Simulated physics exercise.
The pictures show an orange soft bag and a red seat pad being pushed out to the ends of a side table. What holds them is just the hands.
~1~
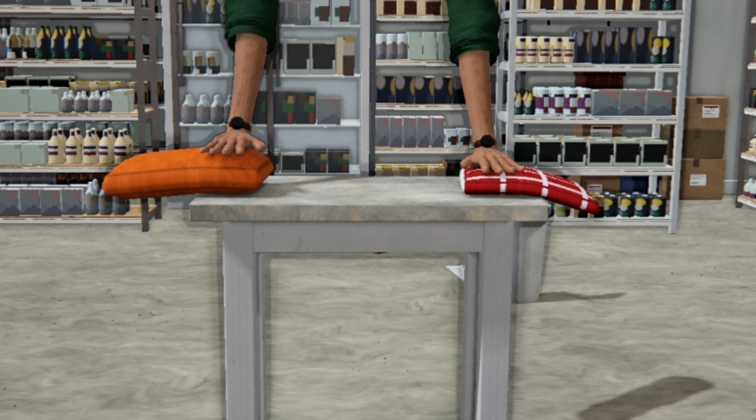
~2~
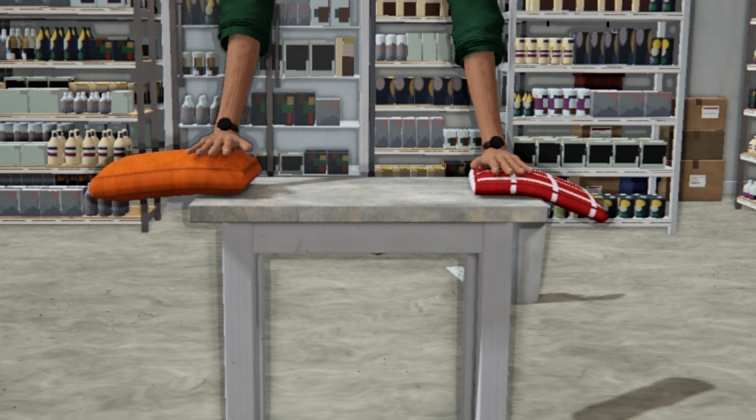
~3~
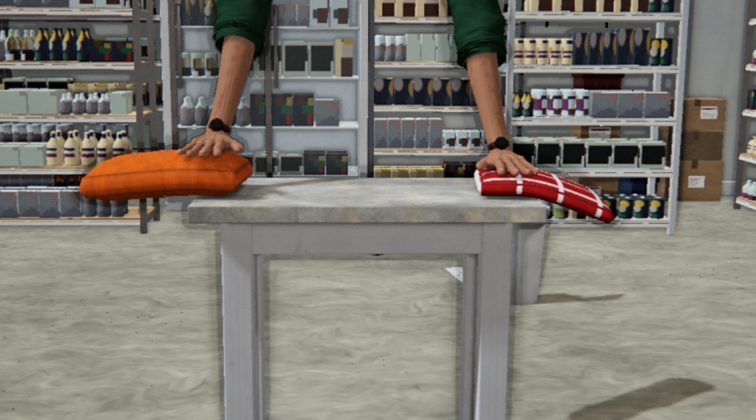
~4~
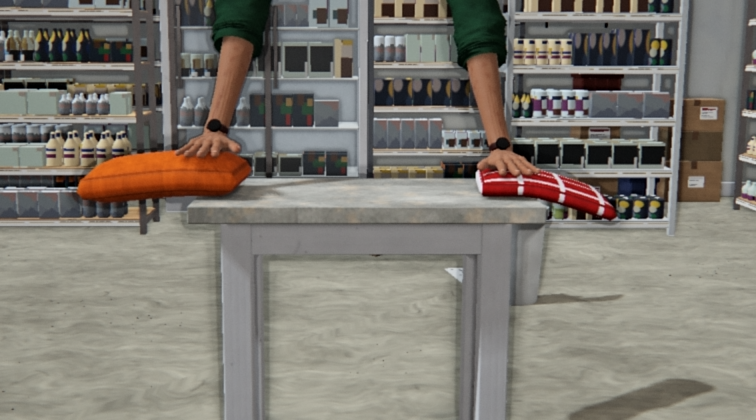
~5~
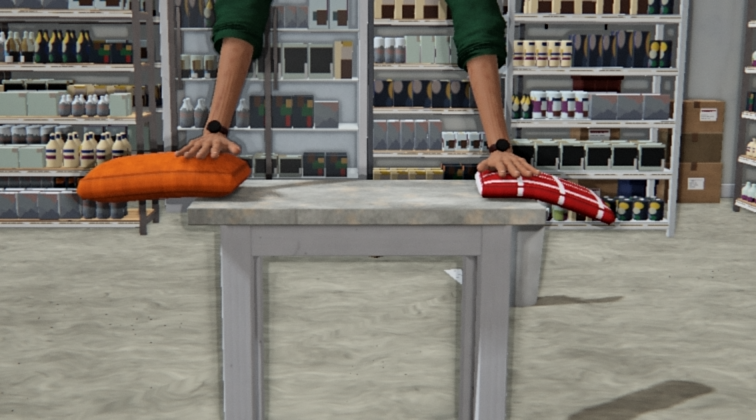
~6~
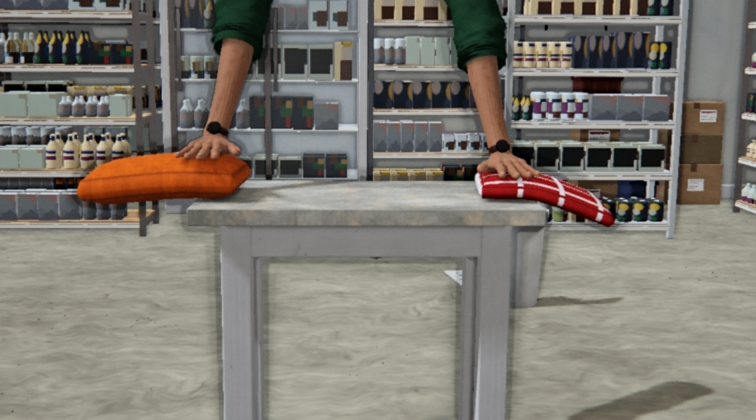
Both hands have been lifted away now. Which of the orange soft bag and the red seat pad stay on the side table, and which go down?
The orange soft bag goes down. The red seat pad goes down.
Then, 0.38 s later than the last view, soft bag falling near (152, 301); seat pad falling near (546, 260).
Then, 0.66 s later than the last view, soft bag on the floor; seat pad on the floor.
Finally, soft bag on the floor; seat pad on the floor. The orange soft bag goes down and the red seat pad slumps off the end.
